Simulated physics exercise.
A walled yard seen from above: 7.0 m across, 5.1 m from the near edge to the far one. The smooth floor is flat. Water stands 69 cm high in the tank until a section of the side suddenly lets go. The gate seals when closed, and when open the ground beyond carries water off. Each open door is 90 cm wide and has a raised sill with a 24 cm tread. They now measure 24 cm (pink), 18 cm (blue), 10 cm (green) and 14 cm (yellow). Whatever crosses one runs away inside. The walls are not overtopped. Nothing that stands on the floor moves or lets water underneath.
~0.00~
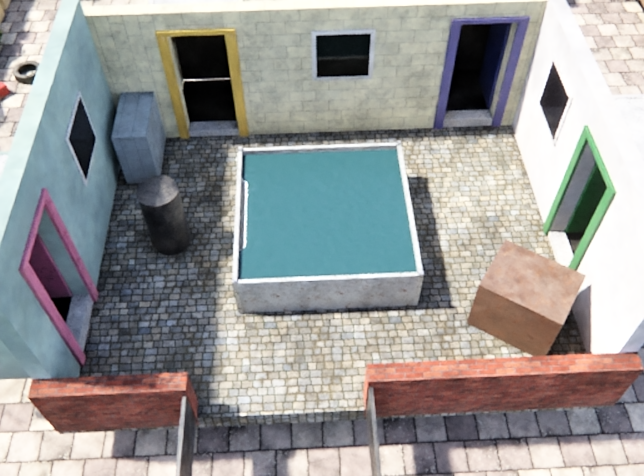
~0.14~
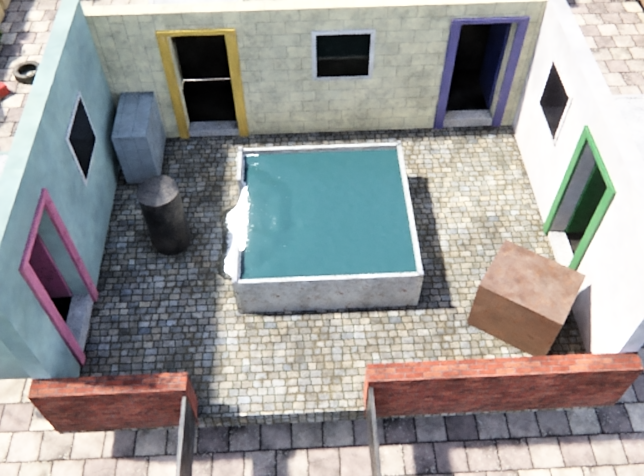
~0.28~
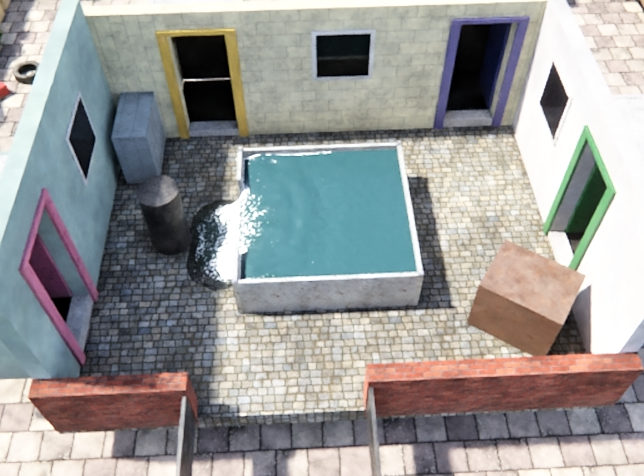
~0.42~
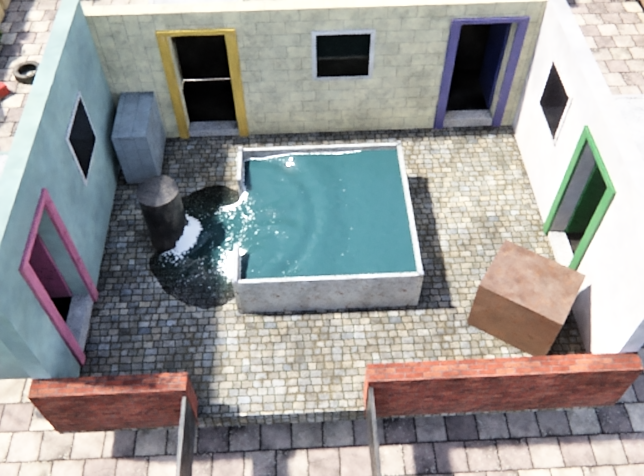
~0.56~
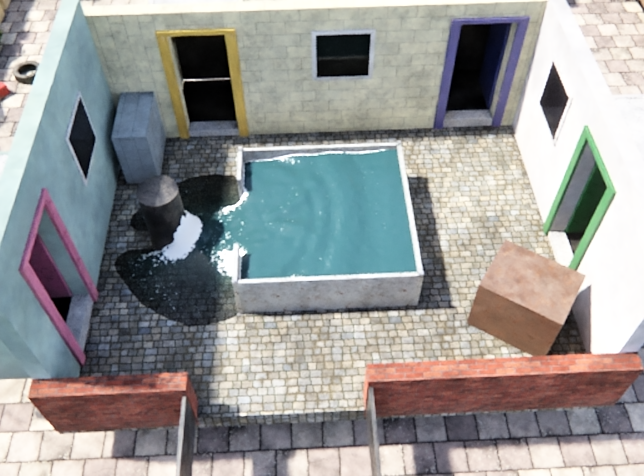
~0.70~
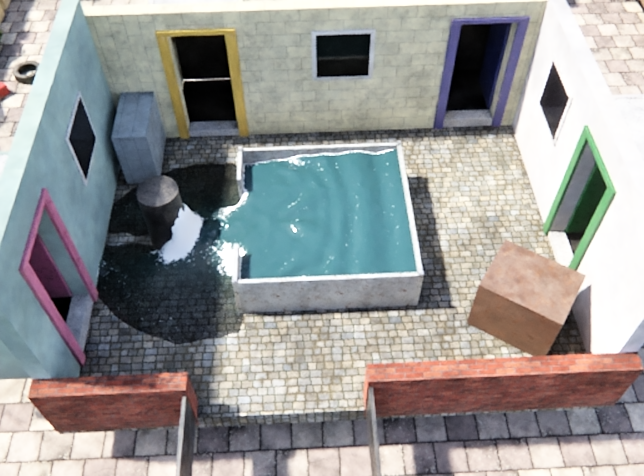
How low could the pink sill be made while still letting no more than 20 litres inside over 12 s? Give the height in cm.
About 27 cm.
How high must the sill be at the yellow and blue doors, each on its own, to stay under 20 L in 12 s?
About 22 cm at yellow and 13.0 cm at blue.
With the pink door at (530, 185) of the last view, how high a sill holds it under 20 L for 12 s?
Roughly 8.5 cm.
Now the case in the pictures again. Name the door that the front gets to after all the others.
The green one.
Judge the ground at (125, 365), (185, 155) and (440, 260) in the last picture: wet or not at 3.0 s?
In turn: Under water, under water, not reached.
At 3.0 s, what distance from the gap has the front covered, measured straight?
Roughly 3.4 m.
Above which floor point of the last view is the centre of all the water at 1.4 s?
Near (287, 241).
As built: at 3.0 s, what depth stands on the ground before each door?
Depths in cm: Pink 31, blue 0, green 0, yellow 22.
After 1.4 s water covers 25 % of the floor, deepest (54 cm) near (198, 240); 30 cm at the pink door, 2 litres in over its 24 cm sill.
After 3.0 s water covers 55 % of the floor, deepest (40 cm) near (125, 148); 31 cm at the pink door, 24 litres in over its 24 cm sill.
After 12.0 s water covers 100 % of the floor, deepest (18 cm) near (465, 128); 9 cm at the pink door, 47 litres in over its 24 cm sill.
At the pink door as built, the water arrived by 0.9 s and peaked near 33 cm at 2.8 s.
With a sill of 25 cm, 35 litres would have come in within the 12 s; with 29 cm, 9 litres. So under 20 litres takes about 27 cm.
